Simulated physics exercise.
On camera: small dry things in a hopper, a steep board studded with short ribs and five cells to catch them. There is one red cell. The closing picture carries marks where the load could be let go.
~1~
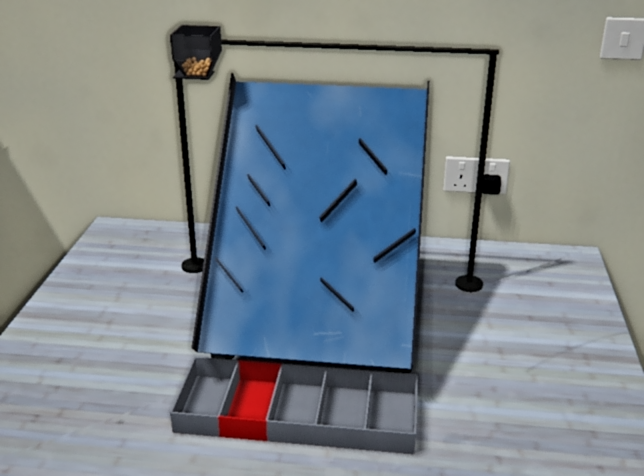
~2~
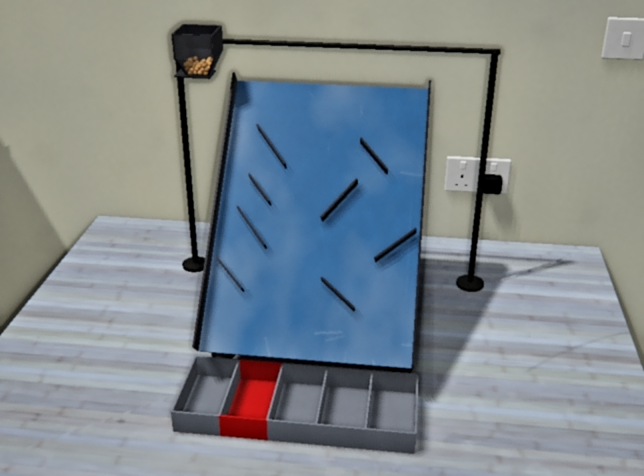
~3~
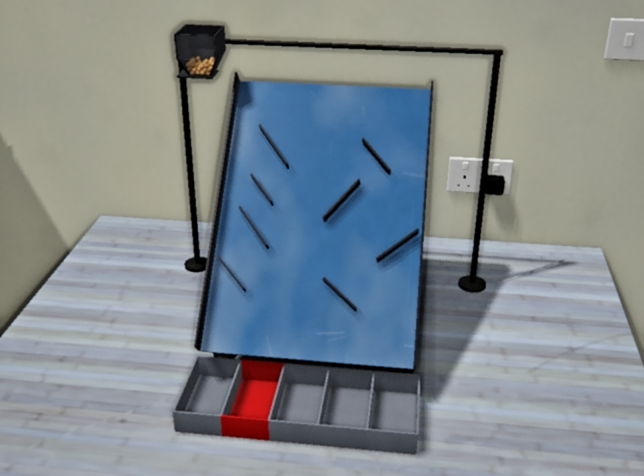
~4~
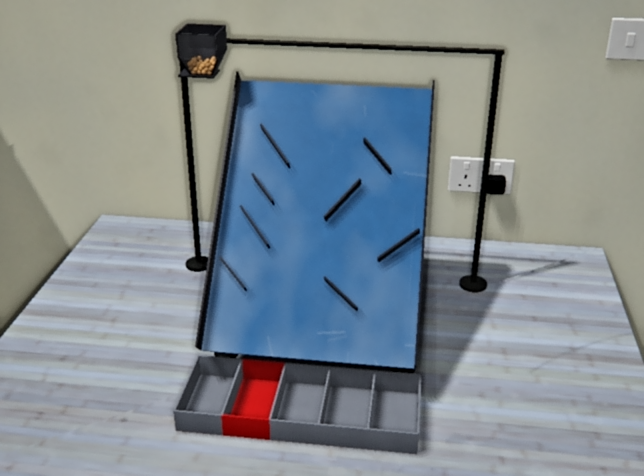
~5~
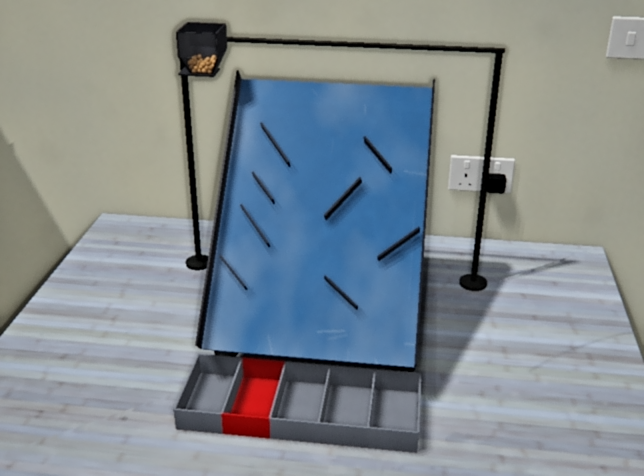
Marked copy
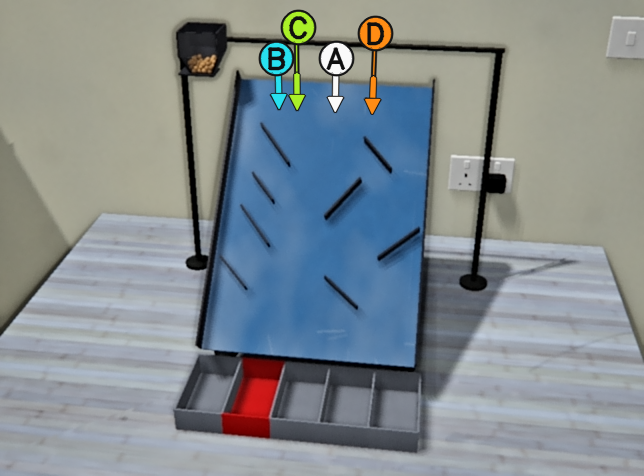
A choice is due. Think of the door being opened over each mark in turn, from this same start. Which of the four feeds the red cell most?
Mark A.
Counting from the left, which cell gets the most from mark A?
The second.
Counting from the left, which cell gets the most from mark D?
The fifth.
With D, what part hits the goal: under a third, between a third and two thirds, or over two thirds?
It is under a third.
On the marked copy, mark A meets the board at (335, 106); mark B meets the board at (278, 103); mark C meets the board at (297, 104); mark D meets the board at (372, 108).
Choosing A, close to half in the red cell, close to a third in other cells, a small share outside the box.
Choosing B, close to a quarter in the red cell, close to two thirds in other cells, a small share outside the box.
Choosing C, close to a quarter in the red cell, close to two thirds in other cells, a small share outside the box.
Choosing D, close to a quarter in the red cell, close to two thirds in other cells, only a few held on the board, a small share outside the box.
